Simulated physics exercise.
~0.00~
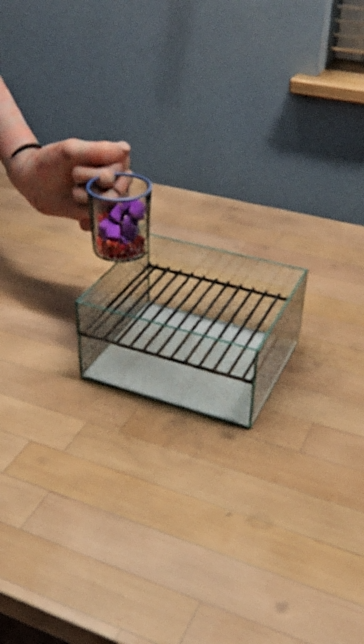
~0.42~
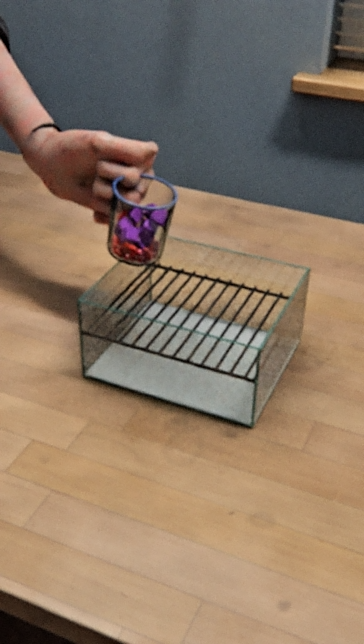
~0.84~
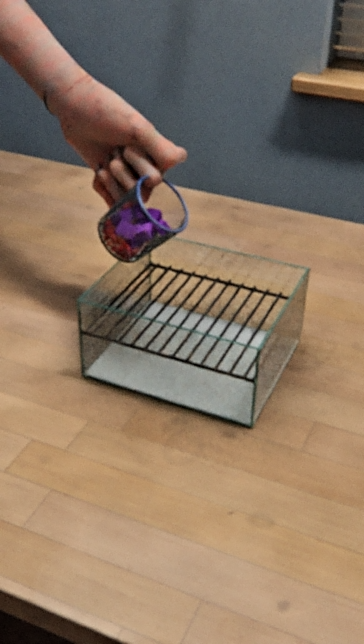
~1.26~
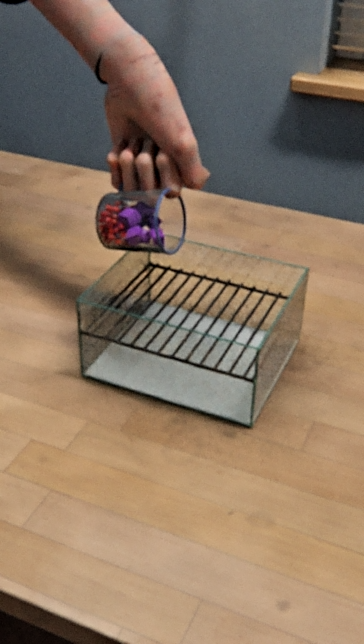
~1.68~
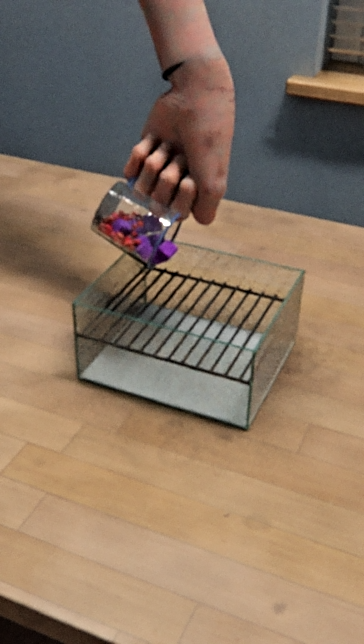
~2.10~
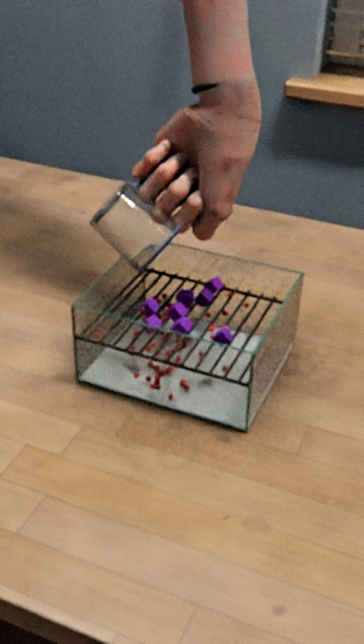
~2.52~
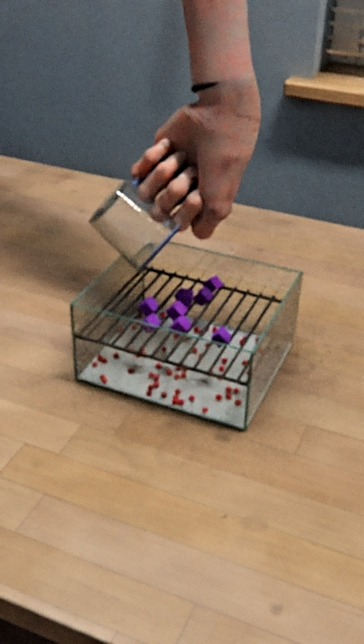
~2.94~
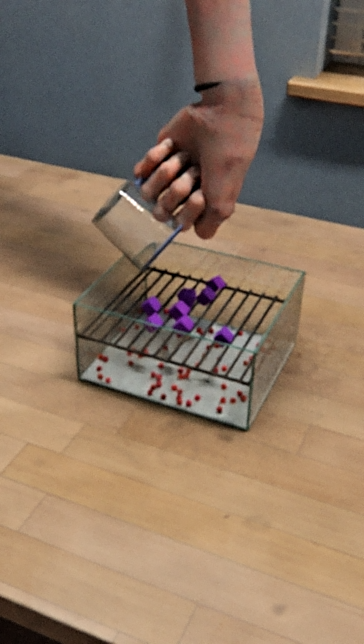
A hand tips a clear cup over a rack, catching purple cubes while red bits fall below.
